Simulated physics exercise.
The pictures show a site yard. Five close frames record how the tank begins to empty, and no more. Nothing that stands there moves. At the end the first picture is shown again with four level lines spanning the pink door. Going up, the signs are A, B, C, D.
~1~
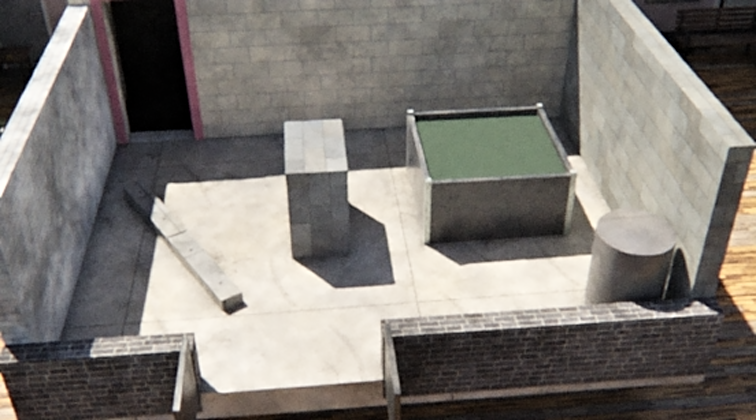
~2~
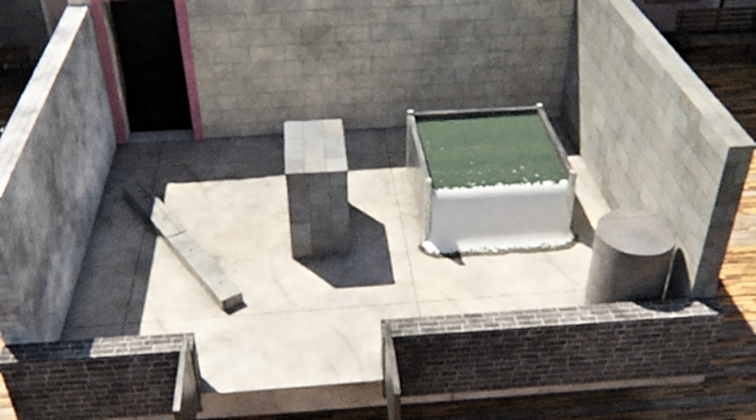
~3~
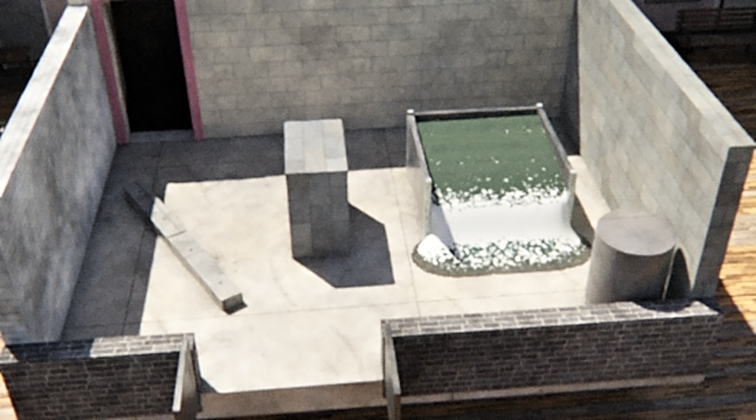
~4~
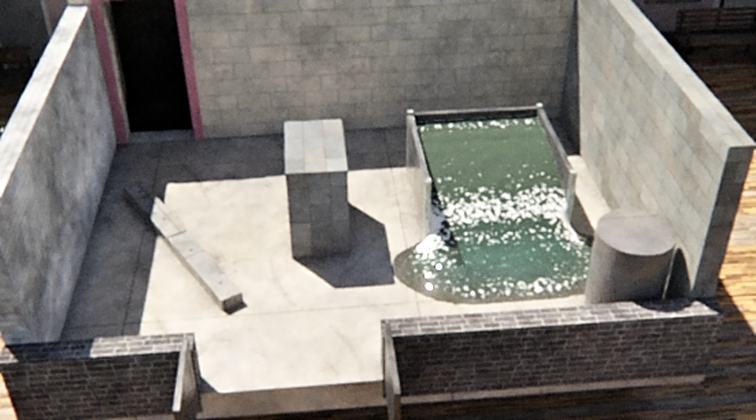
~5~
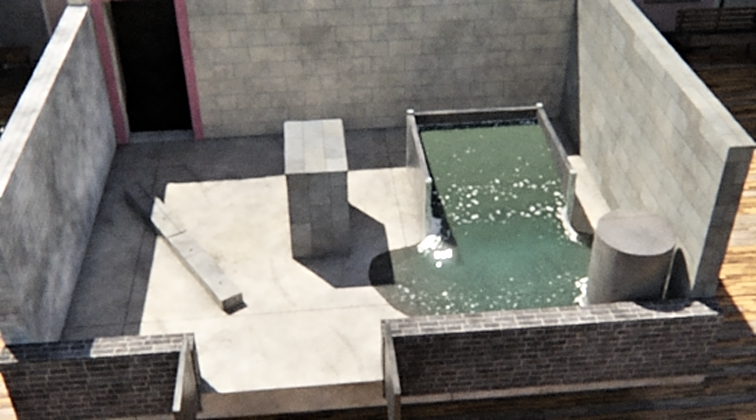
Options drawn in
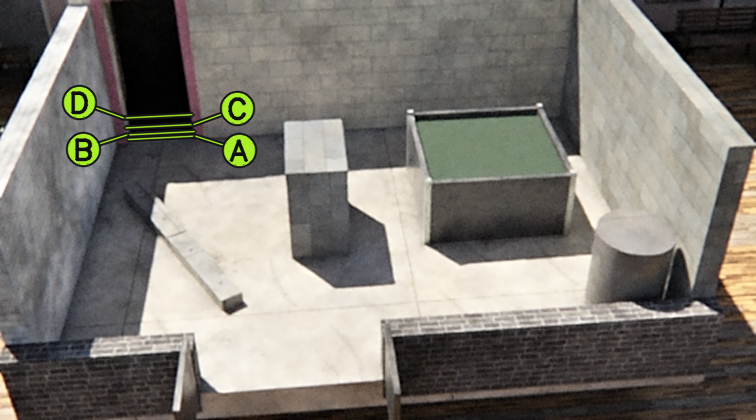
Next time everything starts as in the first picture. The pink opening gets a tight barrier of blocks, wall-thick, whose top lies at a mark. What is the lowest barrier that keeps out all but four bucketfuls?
The limit is B.
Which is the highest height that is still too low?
The answer is A.
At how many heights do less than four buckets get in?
Three of them.
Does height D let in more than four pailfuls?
No, that is safe.
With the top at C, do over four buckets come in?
No.
On the marked copy, A at (161, 137); B at (160, 133); C at (159, 126); D at (158, 116); from the bottom up A, B, C, D.
If A is chosen, about 10 bucketfuls get in.
If B is chosen, a splash gets over, under a bucket.
If C is chosen, nothing gets over.
If D is chosen, nothing gets over.
